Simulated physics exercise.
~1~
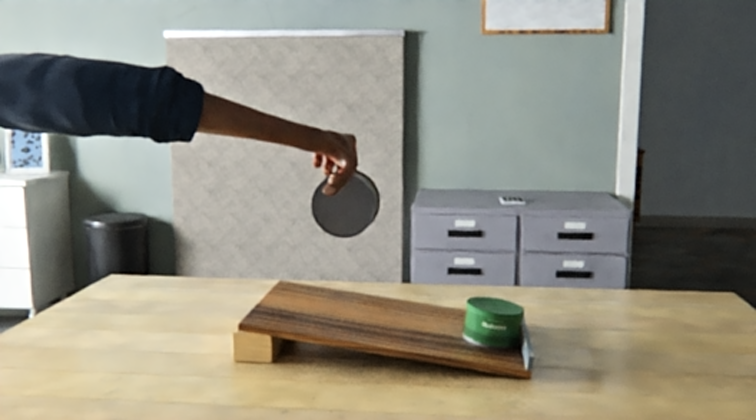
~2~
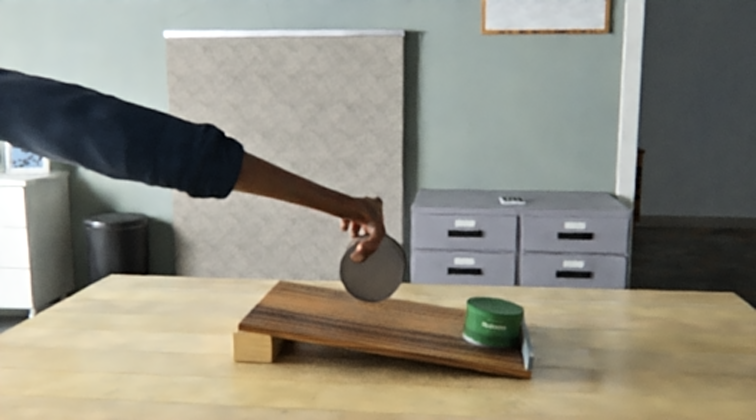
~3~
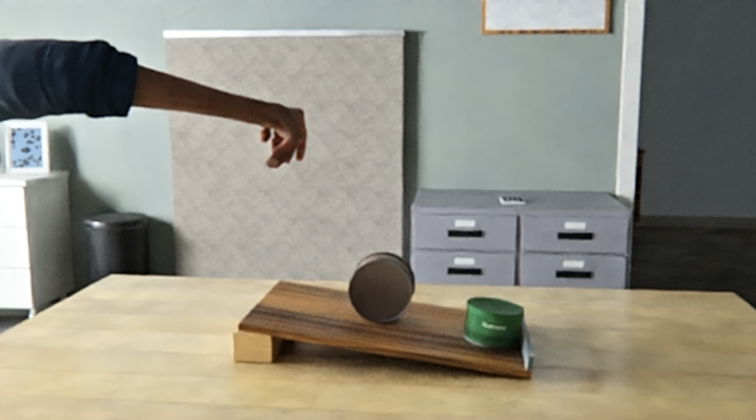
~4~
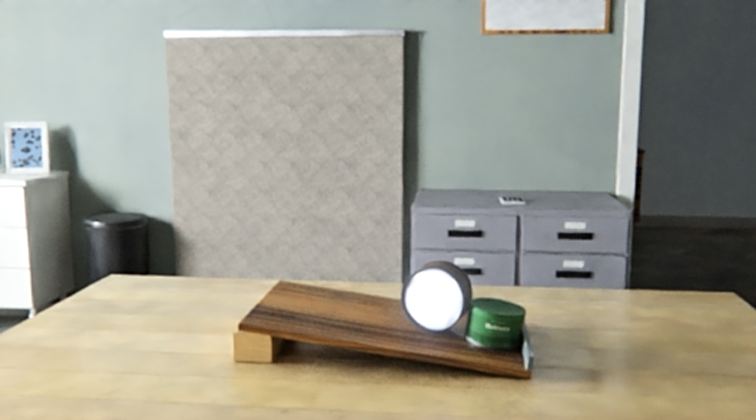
We see a hand lower a round brown tub on its edge onto a sloping wooden board, let go and draw back. The tub rolls down to the right and ends upright beside the green tub near the low end, its front showing bright white.
